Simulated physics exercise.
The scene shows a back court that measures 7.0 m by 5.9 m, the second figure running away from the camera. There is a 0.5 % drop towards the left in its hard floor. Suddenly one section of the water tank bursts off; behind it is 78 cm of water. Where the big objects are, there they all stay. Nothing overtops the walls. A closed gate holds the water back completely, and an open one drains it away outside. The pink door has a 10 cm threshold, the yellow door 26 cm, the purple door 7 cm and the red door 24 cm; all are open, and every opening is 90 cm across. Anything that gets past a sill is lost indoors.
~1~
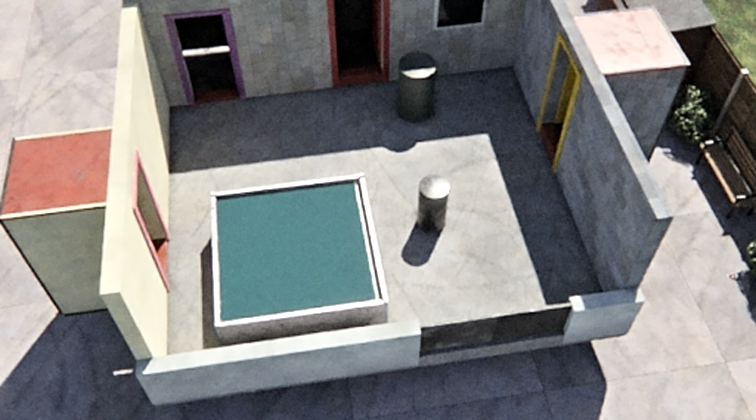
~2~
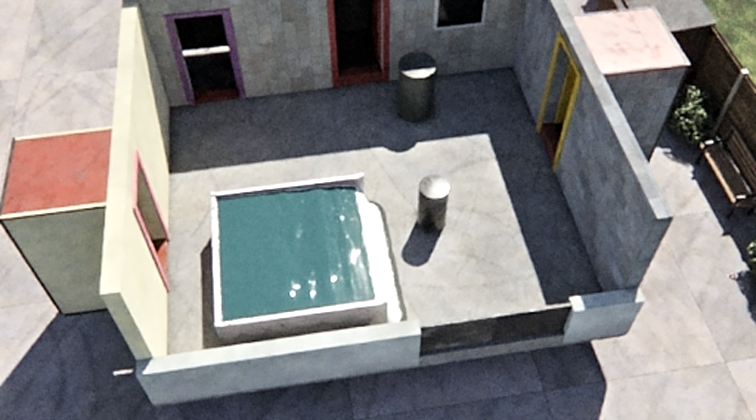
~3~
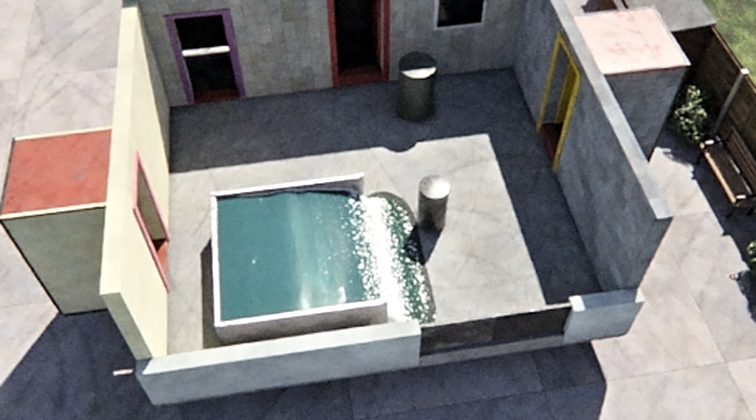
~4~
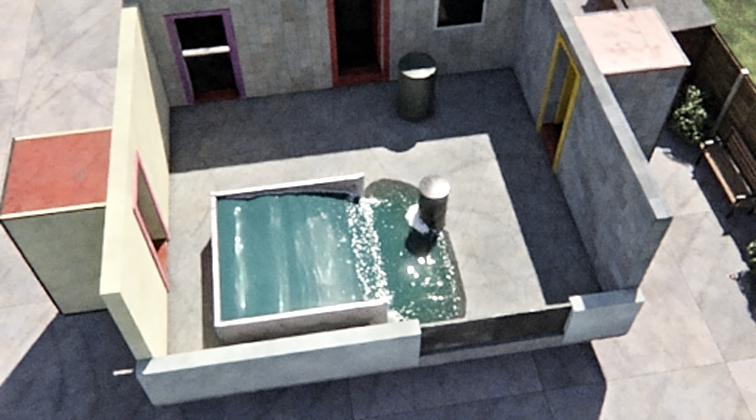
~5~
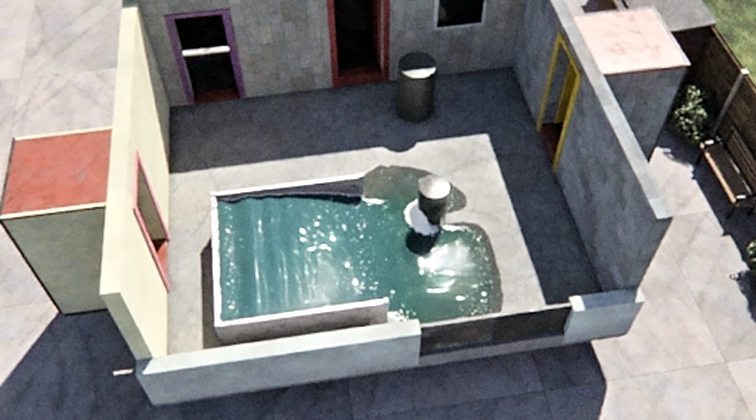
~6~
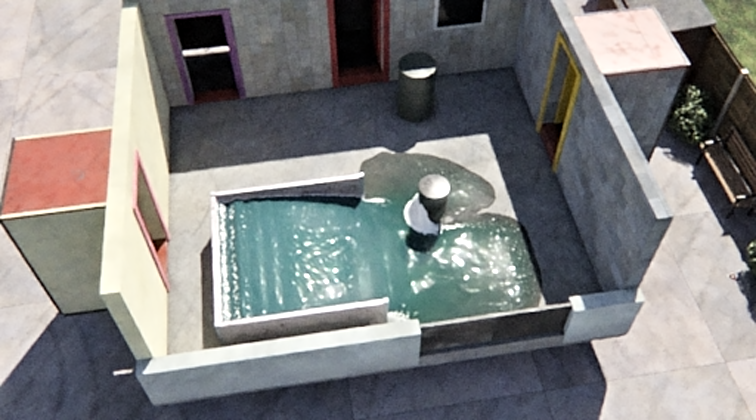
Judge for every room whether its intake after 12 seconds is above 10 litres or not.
The pink door: Intake above; the yellow door: Intake not above; the purple door: Intake above; the red door: Intake not above.
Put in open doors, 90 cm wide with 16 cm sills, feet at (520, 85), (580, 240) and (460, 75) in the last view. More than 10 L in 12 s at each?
In sequence the answers are more than that, more than that and more than that.
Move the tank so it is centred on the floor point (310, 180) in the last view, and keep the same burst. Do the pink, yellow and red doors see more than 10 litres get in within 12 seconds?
Pink: Too much; yellow: Too much; red: Within limit.
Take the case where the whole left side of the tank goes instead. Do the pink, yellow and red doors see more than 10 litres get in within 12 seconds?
For pink, too much; for yellow, too little; for red, too little.
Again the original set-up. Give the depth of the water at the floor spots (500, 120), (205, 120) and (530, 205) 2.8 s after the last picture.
First 18 cm, then 0 cm, then 23 cm.
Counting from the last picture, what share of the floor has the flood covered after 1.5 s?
Wet share: Near 55 percent.
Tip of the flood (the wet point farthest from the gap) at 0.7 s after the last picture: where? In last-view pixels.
(532, 127).
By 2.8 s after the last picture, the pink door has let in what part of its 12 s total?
Share: ~ 0 %.
Then, 0.7 s after the last picture water covers 40 % of the floor and is deepest (50 cm) near (412, 228); pink door not reached, yellow door 14 cm at the sill, 0 L in, purple door not reached, red door not reached.
Then, 1.5 s after the last picture water covers 55 % of the floor and is deepest (58 cm) near (573, 319); pink door not reached, yellow door 20 cm at the sill, 0 L in, purple door not reached, red door not reached.
Then, 2.8 s after the last picture water covers 60 % of the floor and is deepest (42 cm) near (517, 89); pink door not reached, yellow door 18 cm at the sill, 0 L in, purple door not reached, red door 12 cm at the sill, 0 L in.
Then, 6.3 s after the last picture water covers 95 % of the floor and is deepest (28 cm) near (179, 116); pink door 7 cm at the sill, 0 L in, yellow door 19 cm at the sill, 0 L in, purple door 13 cm at the sill, 4 L in, red door 9 cm at the sill, 1 L in.
Then, 11.3 s after the last picture water covers 100 % of the floor and is deepest (21 cm) near (169, 196); pink door 17 cm at the sill, 56 L in, yellow door 6 cm at the sill, 0 L in, purple door 14 cm at the sill, 173 L in, red door 5 cm at the sill, 1 L in.
